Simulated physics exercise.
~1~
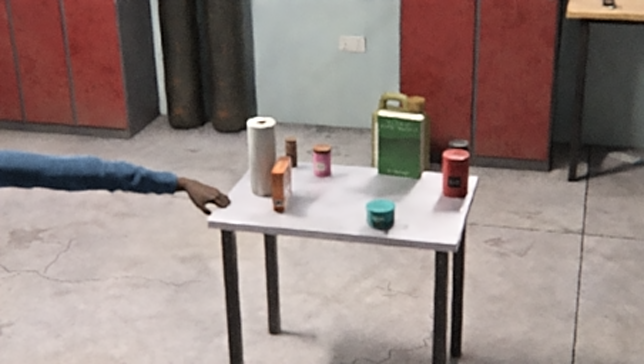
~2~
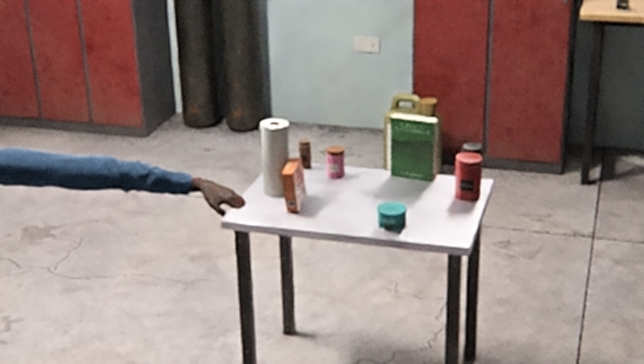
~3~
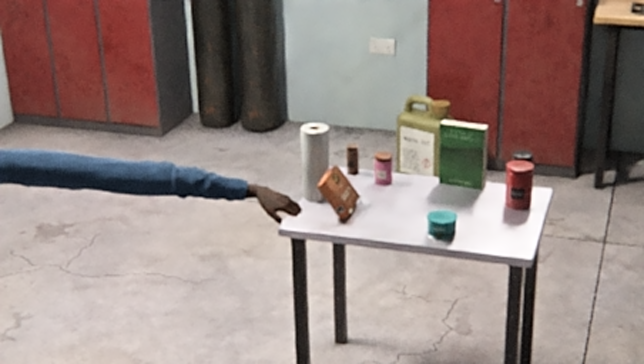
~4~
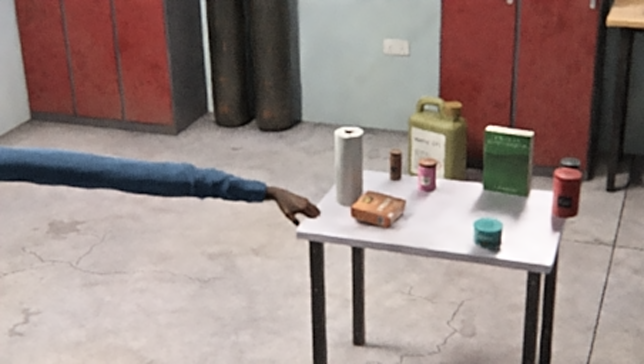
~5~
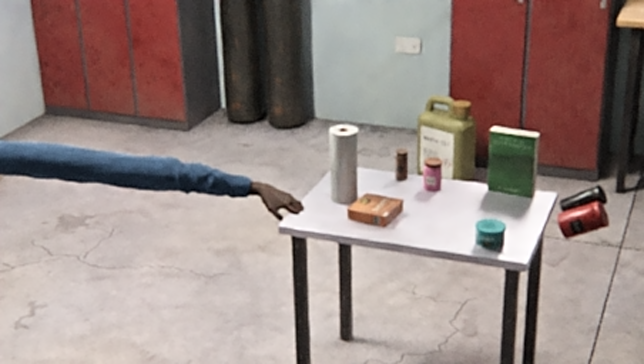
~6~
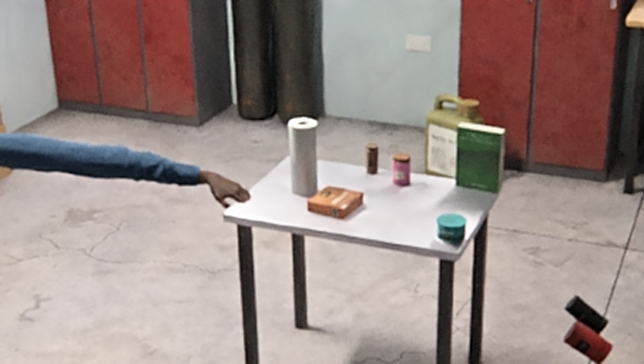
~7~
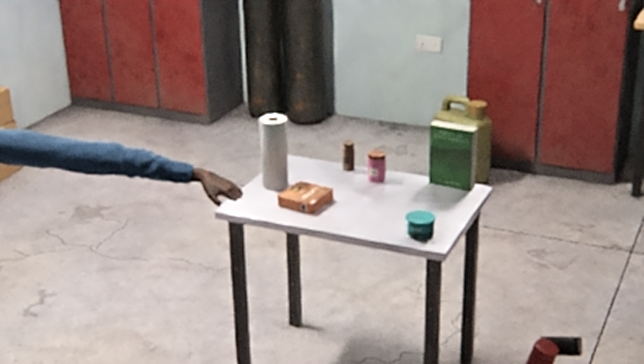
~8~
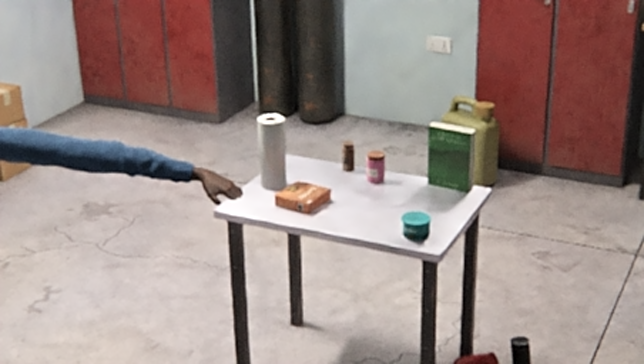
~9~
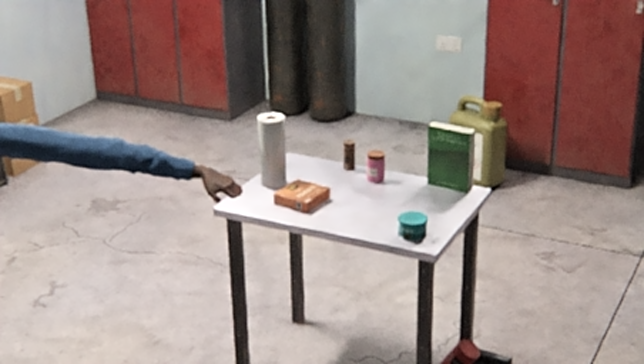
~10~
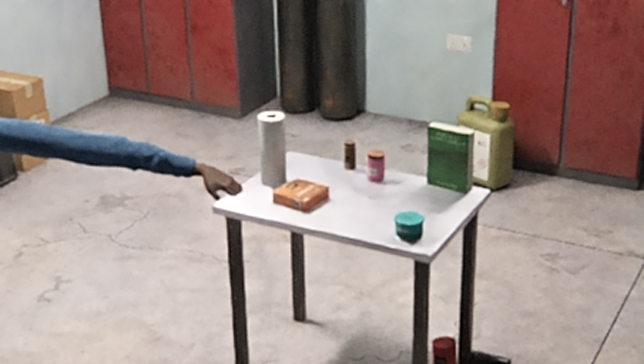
In a room with red lockers, a hand dragged a small white table to the right, tipping an orange packet flat, then jerked it back left as the red and black jars dropped off the right side, ending on the floor while everything else stayed upright.
